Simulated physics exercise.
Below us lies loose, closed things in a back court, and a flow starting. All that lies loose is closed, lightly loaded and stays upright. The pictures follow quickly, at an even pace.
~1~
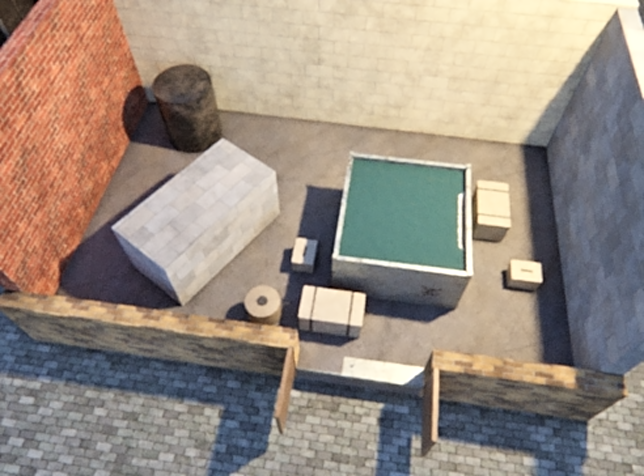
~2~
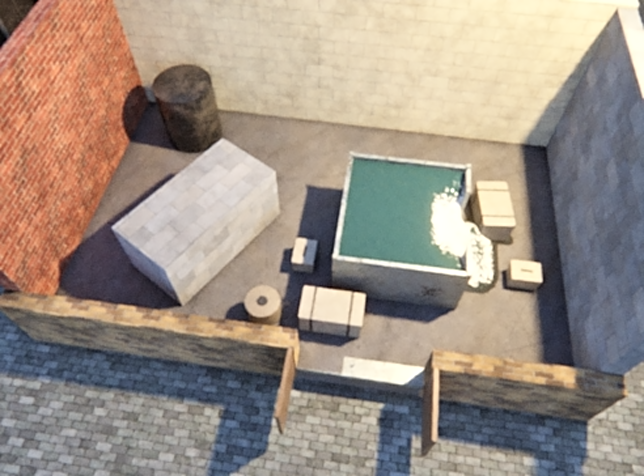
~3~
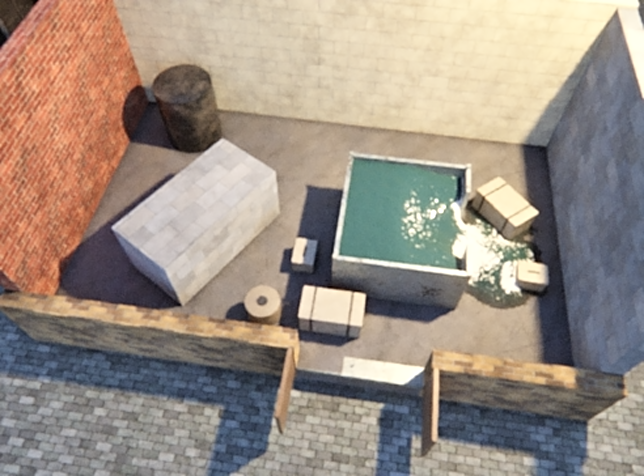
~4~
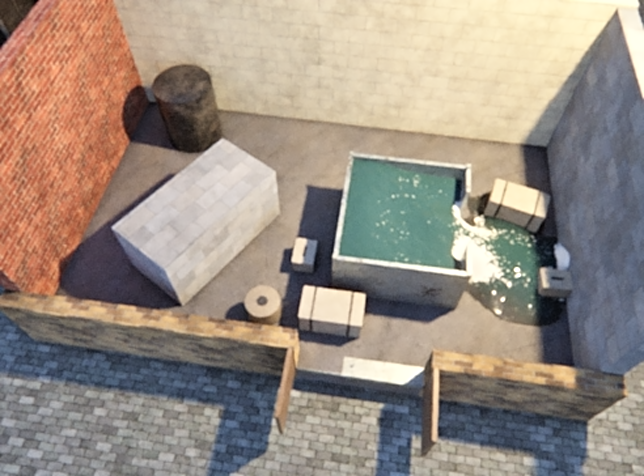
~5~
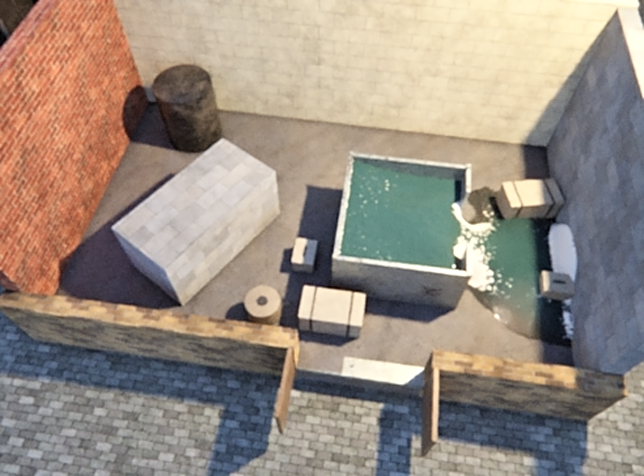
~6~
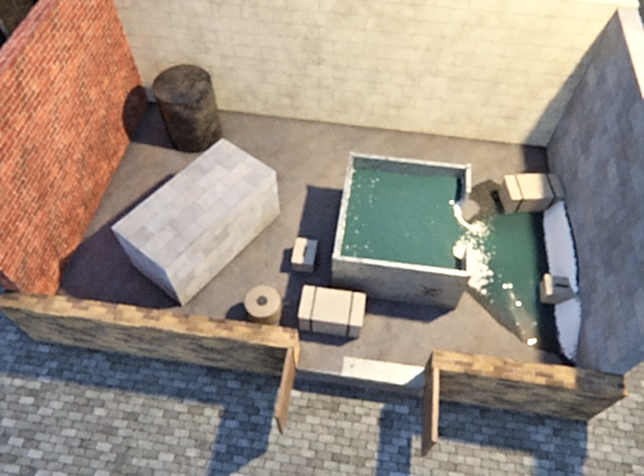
Water pours from the right side of a square tank and pushes two boxes rightward.
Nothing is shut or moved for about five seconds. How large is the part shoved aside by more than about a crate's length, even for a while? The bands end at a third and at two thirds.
Share: At least two thirds.
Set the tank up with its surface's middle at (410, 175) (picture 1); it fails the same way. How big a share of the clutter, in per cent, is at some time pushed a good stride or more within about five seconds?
Some 100 per cent.
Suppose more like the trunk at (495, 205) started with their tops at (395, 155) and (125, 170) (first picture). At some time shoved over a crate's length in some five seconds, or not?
As listed: Swept aside, short of that.
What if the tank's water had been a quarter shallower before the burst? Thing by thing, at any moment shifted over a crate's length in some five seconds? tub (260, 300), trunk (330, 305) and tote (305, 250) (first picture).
As listed: Swept aside, shifted that much, under that.
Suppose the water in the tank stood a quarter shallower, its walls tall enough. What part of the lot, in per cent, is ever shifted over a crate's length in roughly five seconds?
I make it 80 per cent.
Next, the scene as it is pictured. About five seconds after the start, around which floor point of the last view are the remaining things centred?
Around (246, 255).
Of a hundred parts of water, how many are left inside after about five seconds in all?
Close to 98 %.
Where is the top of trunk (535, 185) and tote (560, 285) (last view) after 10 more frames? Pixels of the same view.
Close to (444, 147) and (396, 315).
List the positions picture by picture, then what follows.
In the first frame, a trunk at (493, 203), on the bottom; a tote at (526, 271) rests on the ground; 0 of 5 have shifted.
In the second frame, a trunk at (495, 203) rests on the ground; a tote at (526, 271) rests on the ground; 0 of 5 have shifted.
In the third frame, a trunk at (507, 201), on the bottom, close to its start; a tote at (533, 272) rests on the ground, close to its start; 2 of 5 have shifted.
In the fourth frame, a trunk at (520, 198), on the bottom, a stride from its start; a tote at (557, 279) rests on the ground, a stride from its start; 2 of 5 have shifted.
In the fifth frame, a trunk at (533, 192), on the bottom, a stride from its start; a tote at (559, 282) floats, a stride from its start; 2 of 5 have shifted.
In the sixth frame, a trunk at (535, 186), on the bottom, a stride from its start; a tote at (562, 286) floats, a stride from its start; 2 of 5 have shifted.
A moment on, 2 of 5 are well off their spots; 1 afloat.
Next, 2 of 5 are well off their spots; 1 afloat.
Later, 4 of 5 are well off their spots; 3 afloat.
In the end, 4 of 5 are well off their spots, and 4 have been at some point; 4 afloat.
